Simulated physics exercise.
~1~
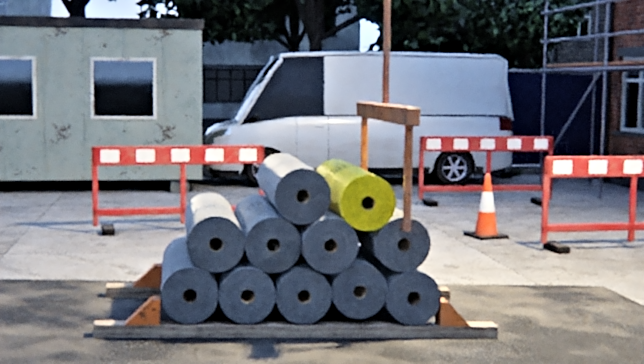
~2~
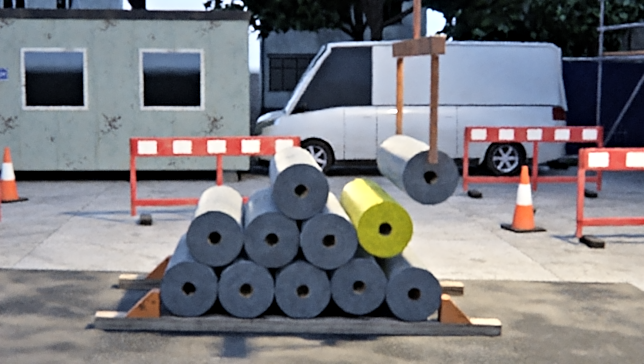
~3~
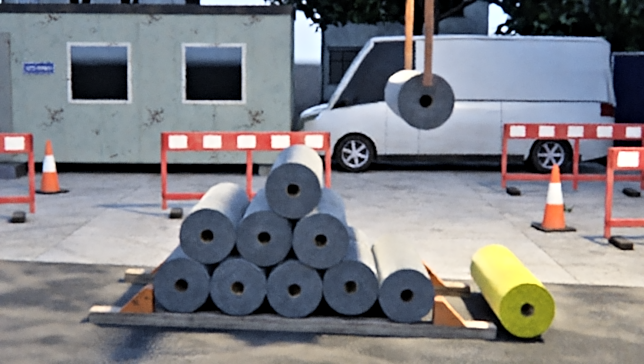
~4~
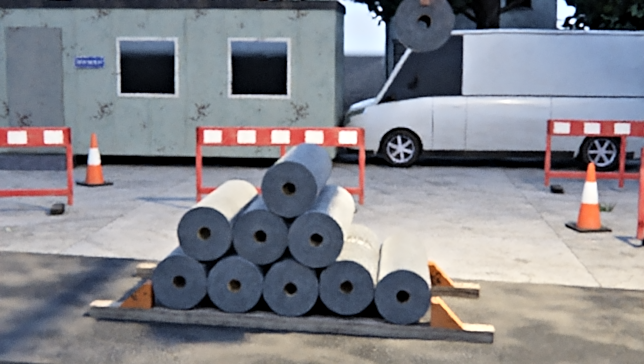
Stack of grey rolls losing its yellow one, which tumbles off the right end and out of view as a beam lifts another.
